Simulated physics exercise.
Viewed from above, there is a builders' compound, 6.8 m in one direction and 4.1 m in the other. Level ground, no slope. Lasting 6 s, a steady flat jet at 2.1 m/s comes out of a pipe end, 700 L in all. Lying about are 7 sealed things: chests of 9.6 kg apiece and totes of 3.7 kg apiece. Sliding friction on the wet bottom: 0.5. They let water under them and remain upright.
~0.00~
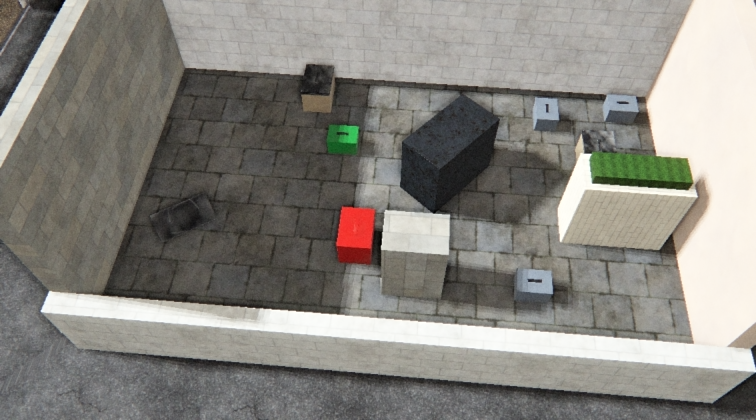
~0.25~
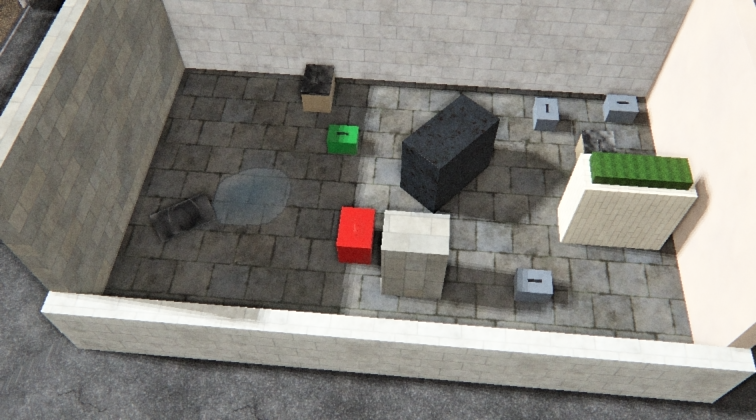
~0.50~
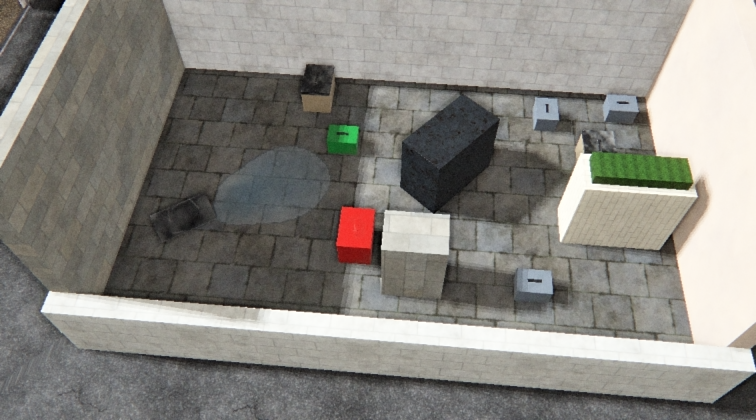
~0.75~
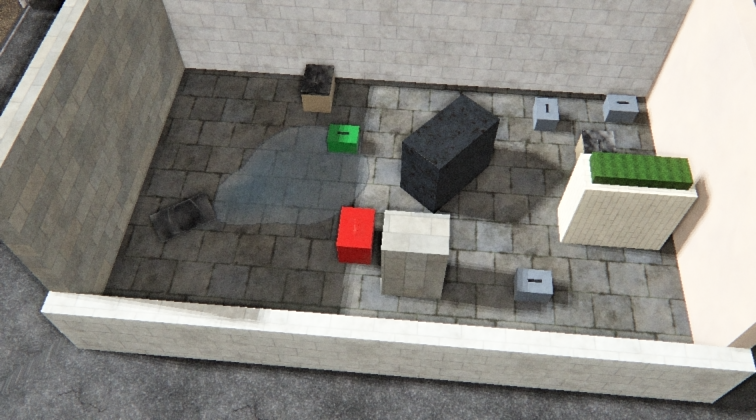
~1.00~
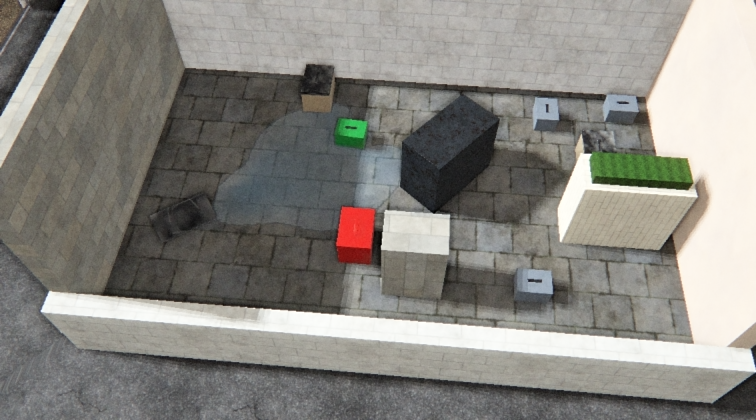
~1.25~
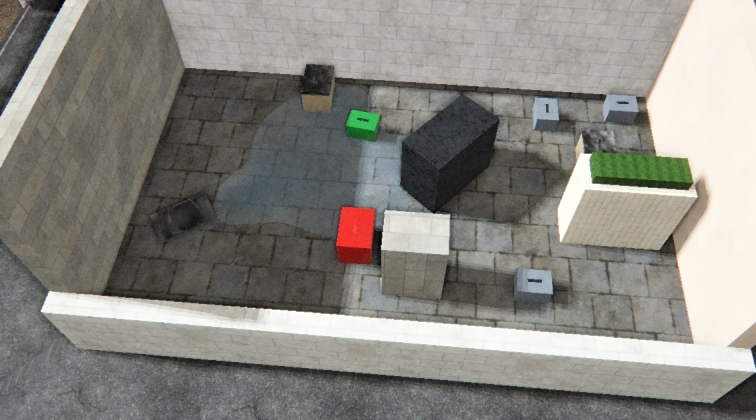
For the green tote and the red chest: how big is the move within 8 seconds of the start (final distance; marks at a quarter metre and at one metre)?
As for the green tote, it finishes far off, and the red chest stays virtually put.
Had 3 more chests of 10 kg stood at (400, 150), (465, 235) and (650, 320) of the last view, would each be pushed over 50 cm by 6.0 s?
In sequence: Exceeds it / falls below it / falls below it.
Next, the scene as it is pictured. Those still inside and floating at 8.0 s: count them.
Count: 4.
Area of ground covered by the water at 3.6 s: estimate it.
Roughly 12 m2.
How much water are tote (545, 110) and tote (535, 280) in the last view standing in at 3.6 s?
Roughly 3 and 1 cm.
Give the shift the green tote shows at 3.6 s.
Around 250 cm from the start by that time.
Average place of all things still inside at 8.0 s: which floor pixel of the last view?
That lands at roughly (523, 193).
After 1.8 s the green tote is near (394, 99), 0.9 m from its start, aground; the red chest is near (356, 227), 0.0 m from its start, aground; 0 afloat.
After 3.6 s the green tote is near (510, 91), 2.4 m from its start, afloat; the red chest is near (356, 227), 0.0 m from its start, aground; 2 afloat.
After 5.6 s the green tote is near (615, 117), 3.7 m from its start, afloat; the red chest is near (356, 227), 0.0 m from its start, aground; 4 afloat.
After 8.0 s the green tote is near (614, 141), 3.6 m from its start, afloat; the red chest is near (356, 227), 0.0 m from its start, aground; 4 afloat.
